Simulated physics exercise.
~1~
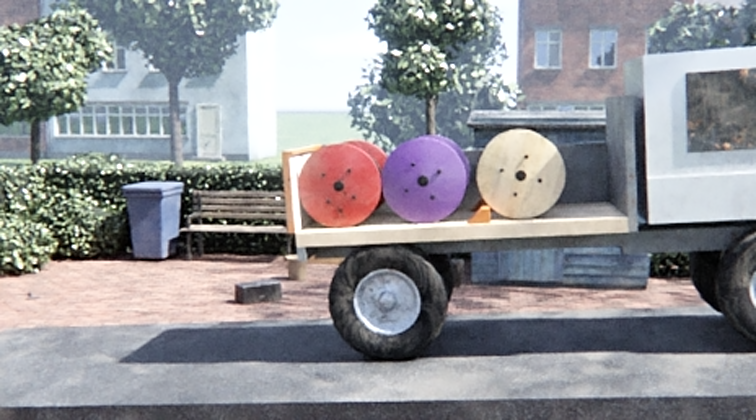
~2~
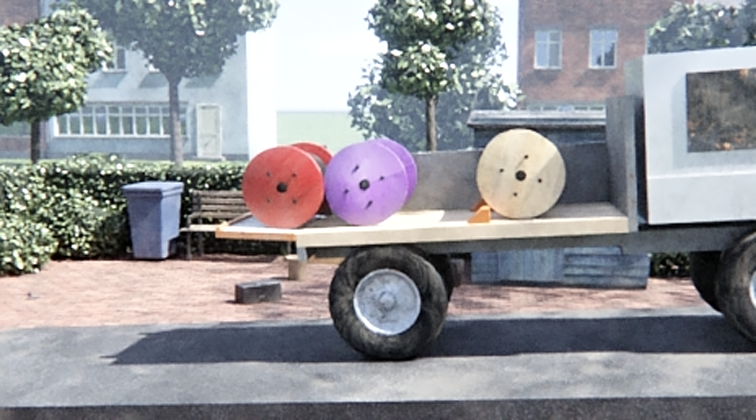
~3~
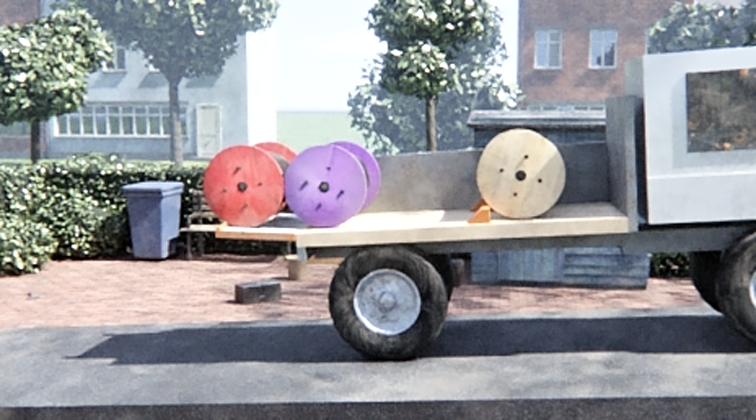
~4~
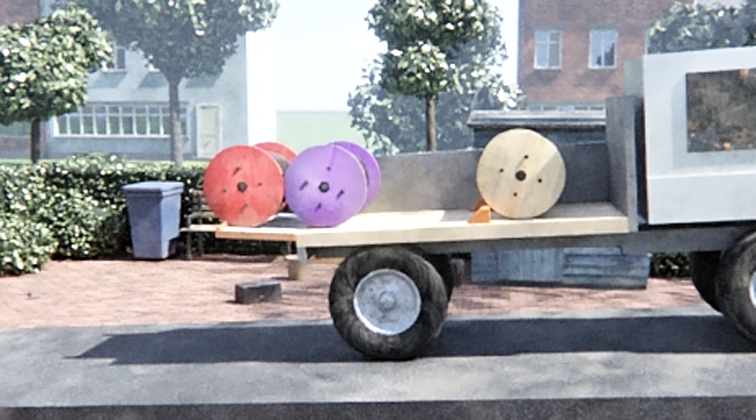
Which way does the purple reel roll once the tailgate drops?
The purple reel rolls to the left along the truck bed, following the red one, before coming to rest.
